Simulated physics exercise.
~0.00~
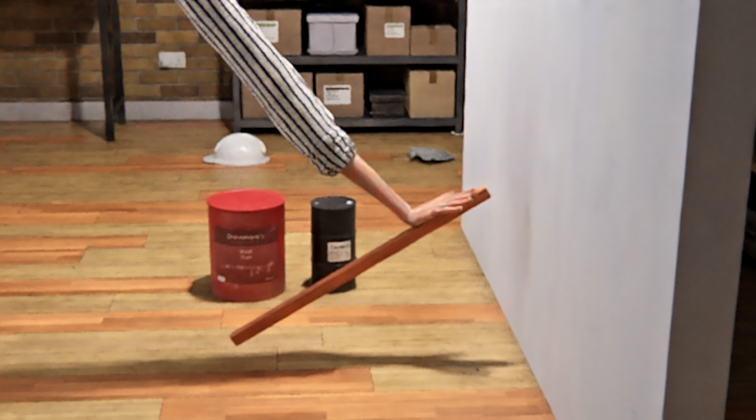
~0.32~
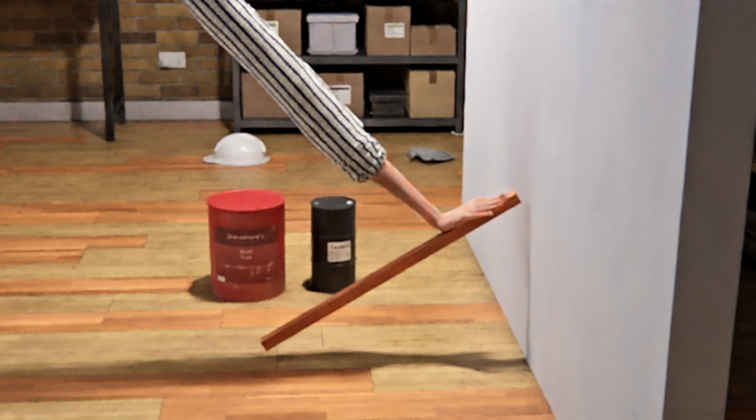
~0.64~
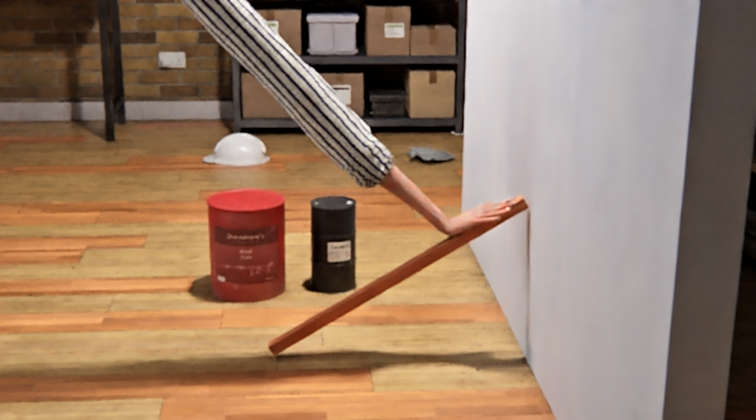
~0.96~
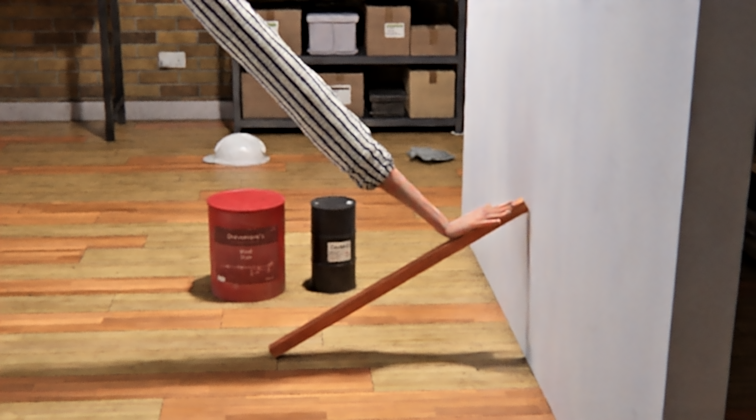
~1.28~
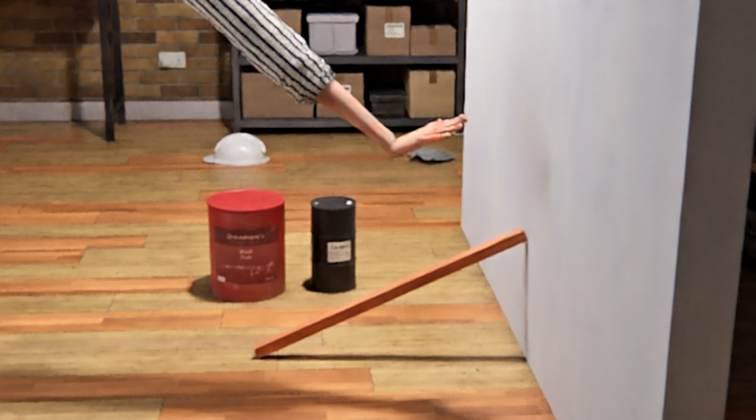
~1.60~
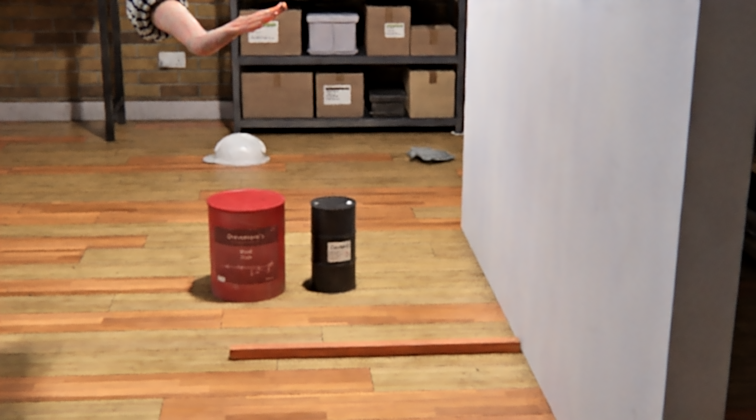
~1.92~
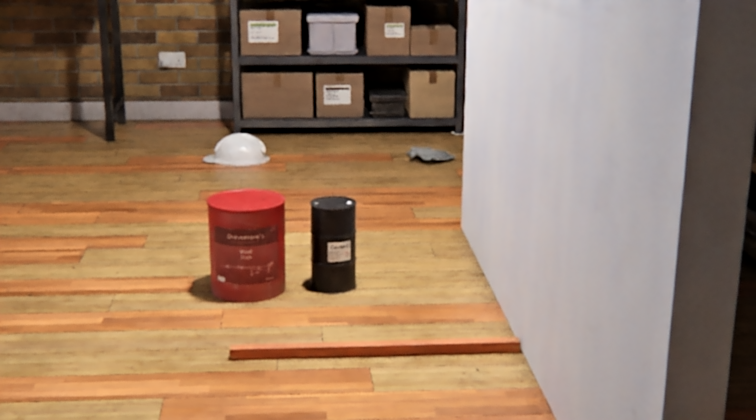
A hand in a striped sleeve leaned an orange pole against a white wall, then let go and drew back. The pole slid down the wall until it lay flat on the wooden floor, while the red pail and black canister stayed put.
